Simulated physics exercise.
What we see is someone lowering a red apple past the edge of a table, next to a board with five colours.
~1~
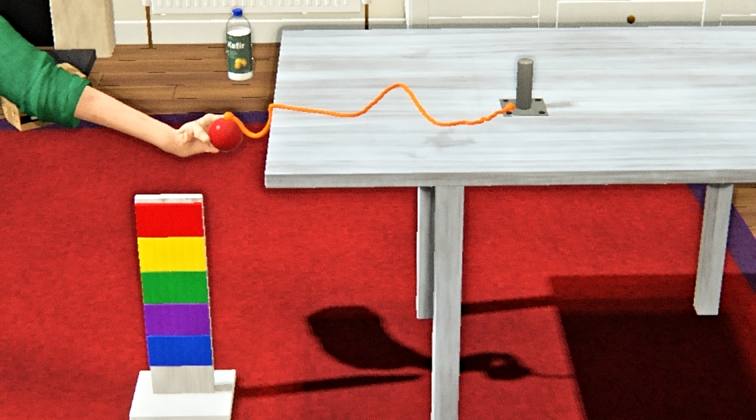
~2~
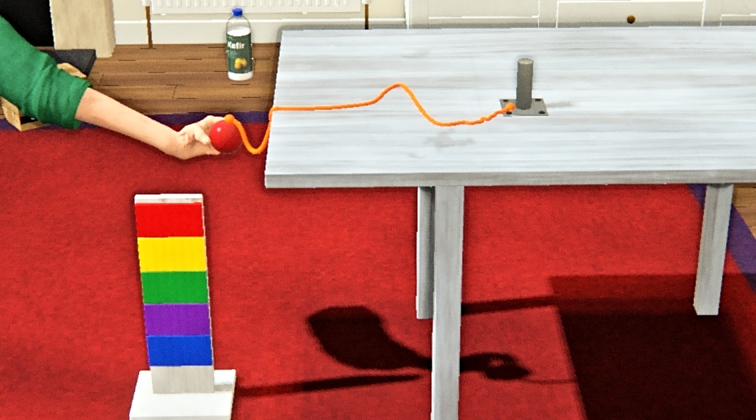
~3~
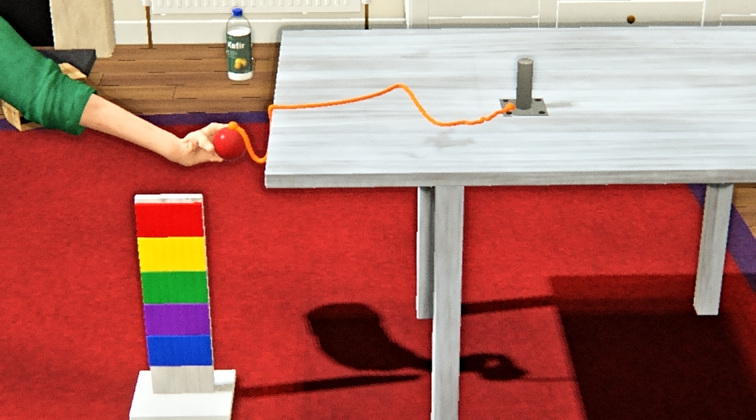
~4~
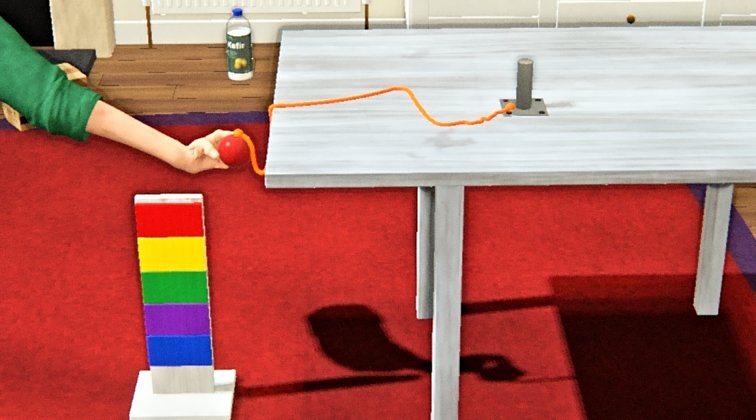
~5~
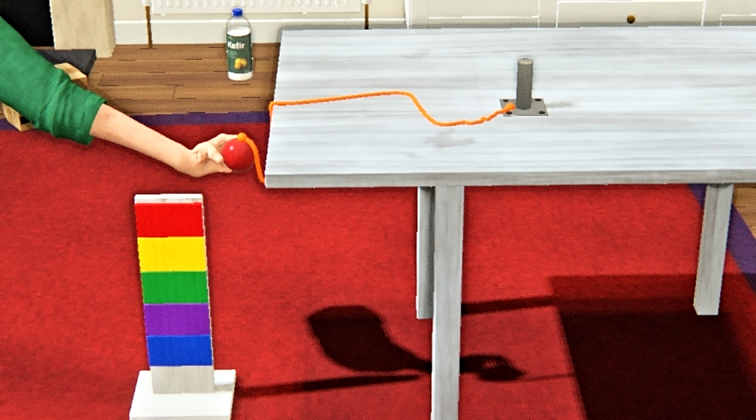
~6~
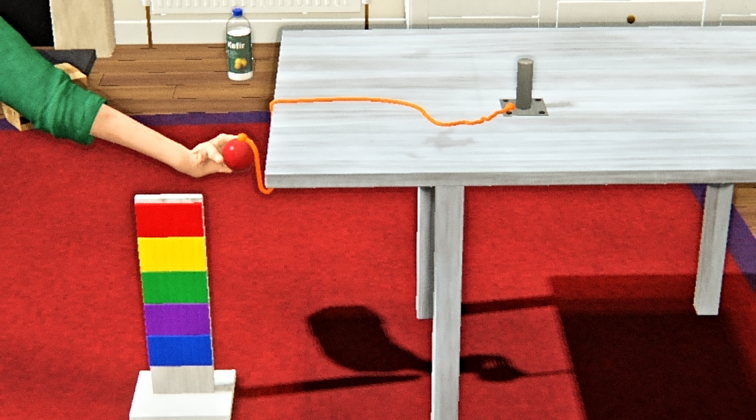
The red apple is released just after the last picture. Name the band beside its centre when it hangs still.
Its centre hangs level with the purple band.
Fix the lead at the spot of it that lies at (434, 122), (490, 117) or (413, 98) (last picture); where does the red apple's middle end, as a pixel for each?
Try by try, around (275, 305), (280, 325) and (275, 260).
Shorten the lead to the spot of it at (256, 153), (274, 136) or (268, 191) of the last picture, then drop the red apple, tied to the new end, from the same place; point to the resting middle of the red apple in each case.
About (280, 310), (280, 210) and (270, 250).
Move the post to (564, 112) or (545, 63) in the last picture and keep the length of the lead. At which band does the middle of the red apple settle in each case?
Try by try: Green; green.
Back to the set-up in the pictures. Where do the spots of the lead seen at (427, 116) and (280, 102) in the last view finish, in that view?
They go to (388, 106) and to (275, 157).
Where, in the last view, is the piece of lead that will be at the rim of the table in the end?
That spot is around (329, 100).
Early on, apple near (295, 296); level with green.
Midway, apple near (273, 323); level with purple.
Finally, apple near (285, 325); level with purple. Its middle rests at the purple band.
